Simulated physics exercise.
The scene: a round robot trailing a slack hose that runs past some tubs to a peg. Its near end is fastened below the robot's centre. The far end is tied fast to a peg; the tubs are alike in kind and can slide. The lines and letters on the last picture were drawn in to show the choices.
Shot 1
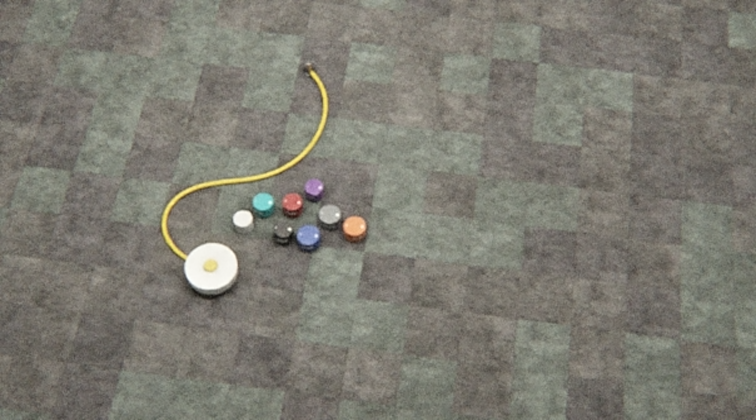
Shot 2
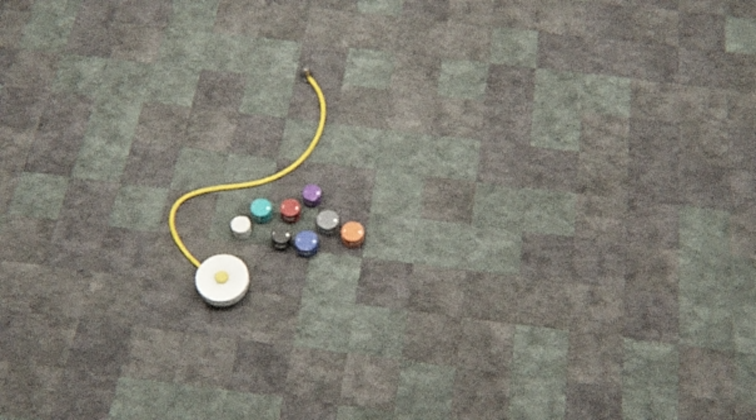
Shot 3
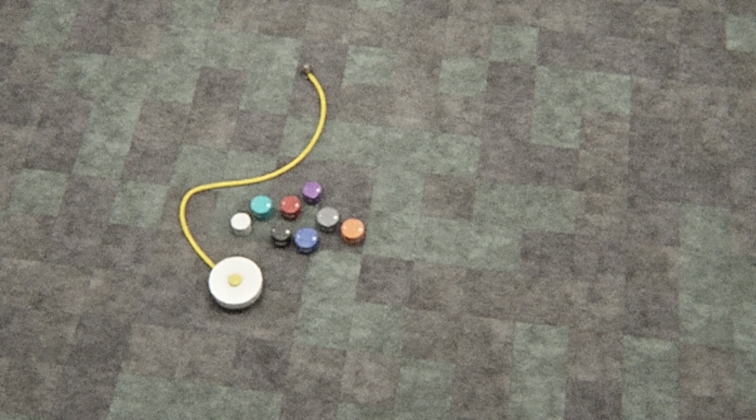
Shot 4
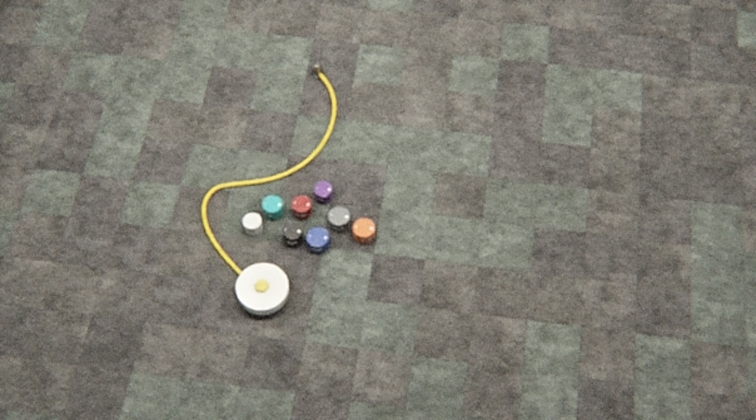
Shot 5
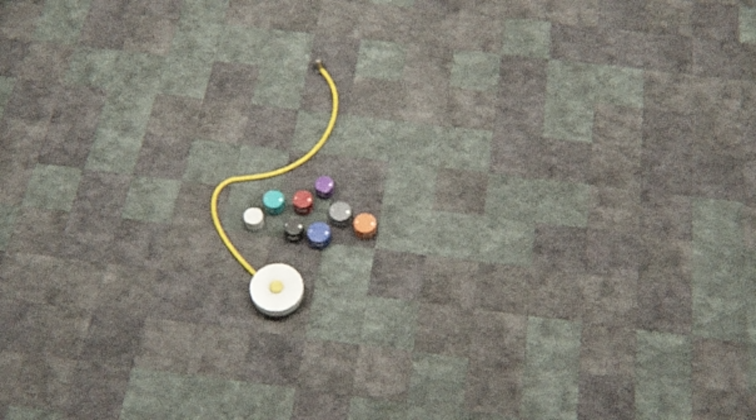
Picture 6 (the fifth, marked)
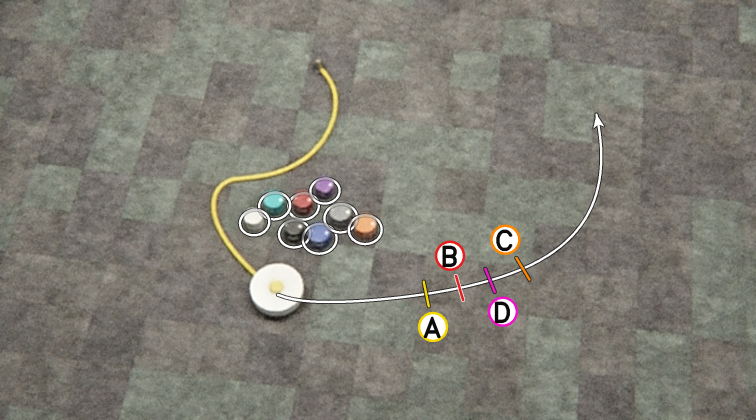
A round white robot trailing a yellow cord tied to a small peg crept rightward and slightly down across the patchy carpet, while the cluster of eight colourful tubs beside it stayed in the same arrangement.
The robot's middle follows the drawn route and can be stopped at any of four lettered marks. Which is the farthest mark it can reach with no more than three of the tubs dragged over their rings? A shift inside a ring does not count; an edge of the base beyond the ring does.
Mark A.
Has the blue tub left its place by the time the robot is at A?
No.
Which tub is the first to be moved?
The white one.
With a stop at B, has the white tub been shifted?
Yes.
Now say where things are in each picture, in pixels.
Peg (309, 67); black tub (284, 233); blue tub (309, 238), in the first frame.
Robot (223, 281); red tub (291, 211), in the second frame.
Robot (236, 284); white tub (242, 225), in the third frame.
Robot (263, 290); purple tub (324, 192), in the fourth frame.
Robot (277, 291); peg (319, 64); black tub (294, 230); blue tub (319, 236), in the fifth frame.
On the marked copy, A at (426, 294); B at (460, 288); C at (523, 269); D at (490, 280); the route from (278, 295) via (512, 273) to (596, 115).
Following A. Soon after the start, robot (328, 298).
Later, robot (382, 295); white tub (257, 219).
In the end, robot (427, 290); black tub (297, 229); turquoise tub (281, 201); white tub (286, 217); two over the rings.
As for the rest, B has five over the rings; C has eight over the rings; D has eight over the rings.
